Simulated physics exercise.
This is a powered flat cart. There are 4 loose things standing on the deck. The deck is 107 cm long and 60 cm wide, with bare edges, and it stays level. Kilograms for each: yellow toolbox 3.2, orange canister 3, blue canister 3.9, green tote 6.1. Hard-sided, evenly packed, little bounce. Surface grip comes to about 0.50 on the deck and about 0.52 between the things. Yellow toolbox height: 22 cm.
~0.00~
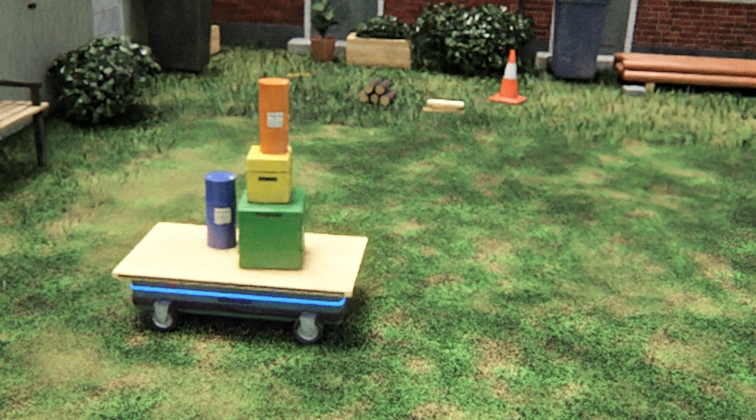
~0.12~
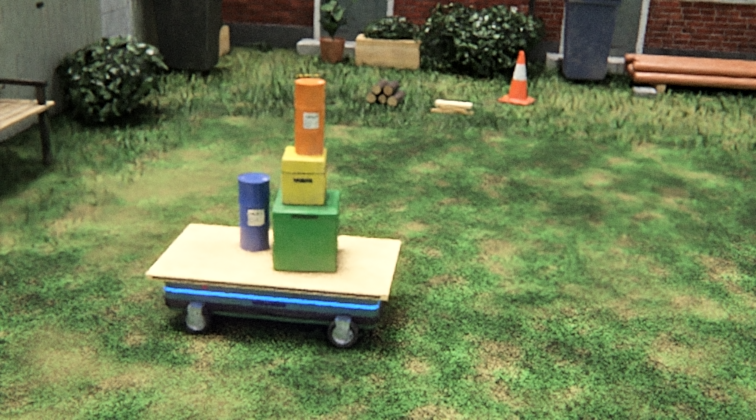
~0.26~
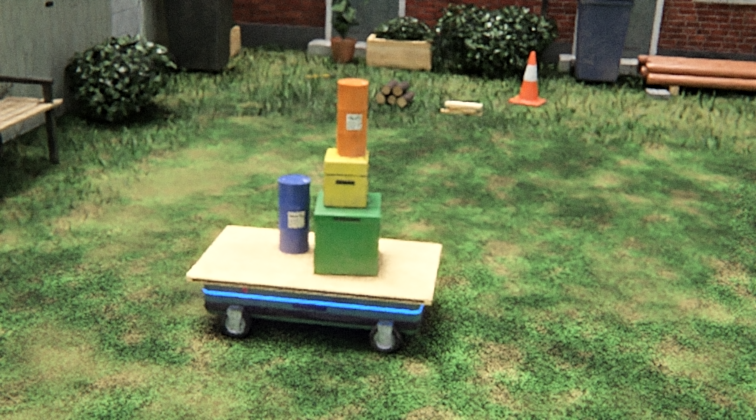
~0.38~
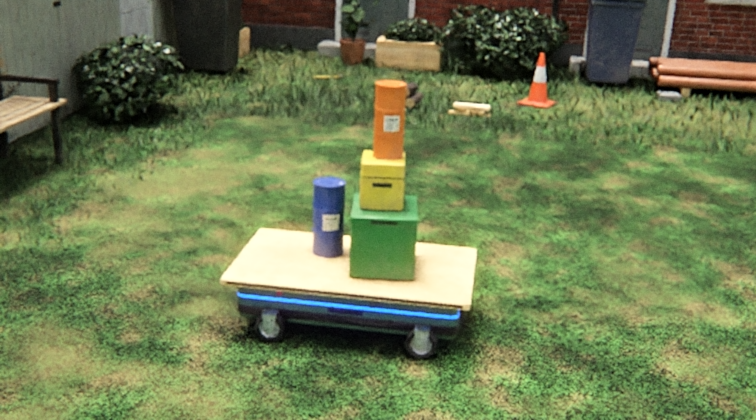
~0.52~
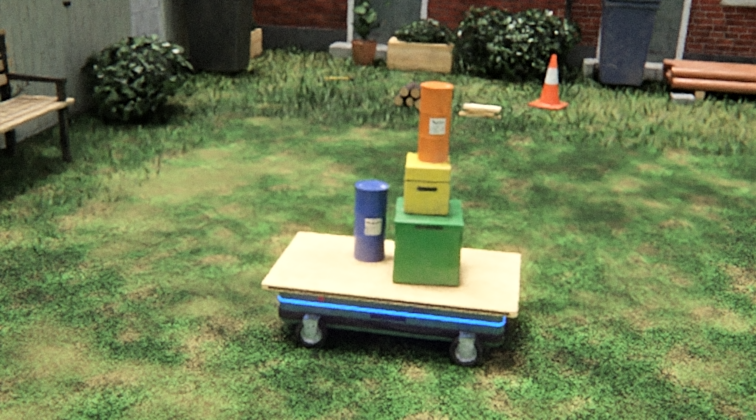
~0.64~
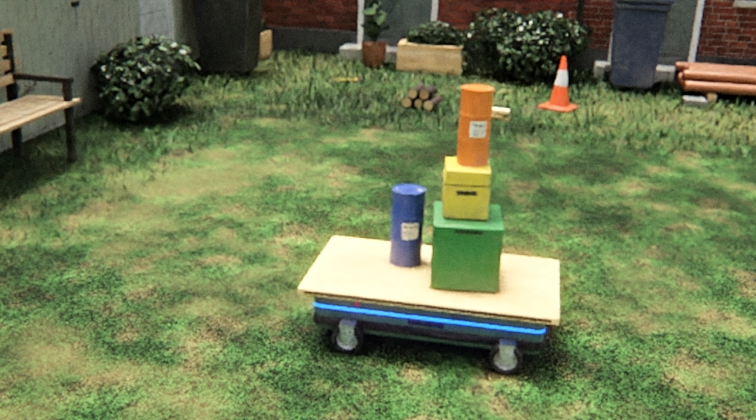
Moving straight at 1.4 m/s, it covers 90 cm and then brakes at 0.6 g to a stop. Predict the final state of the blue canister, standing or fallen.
Standing.
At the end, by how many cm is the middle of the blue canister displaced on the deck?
2 cm.
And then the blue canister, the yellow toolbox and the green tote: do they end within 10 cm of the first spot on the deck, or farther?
Note: Blue canister is left in place. Yellow toolbox departs its position. Green tote is left in place.
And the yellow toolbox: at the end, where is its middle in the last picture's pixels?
It settles somewhere near (579, 261).
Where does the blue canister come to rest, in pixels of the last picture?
The resting point is around (446, 230).
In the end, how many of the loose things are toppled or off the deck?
Total count: 2.
After 1.14 s, cart 107 cm along, stopped; blue canister leaning 3° near (444, 229); orange canister leaning 35°; yellow toolbox leaning 35°.
After 1.44 s, cart 107 cm along, stopped; orange canister now off the deck; yellow toolbox on its side.
At rest (2.1 s), off the deck and tipped over, orange canister; tipped over on the deck, yellow toolbox; the other 2 in place, give or take 10 cm. In the last view, blue canister near (446, 230).
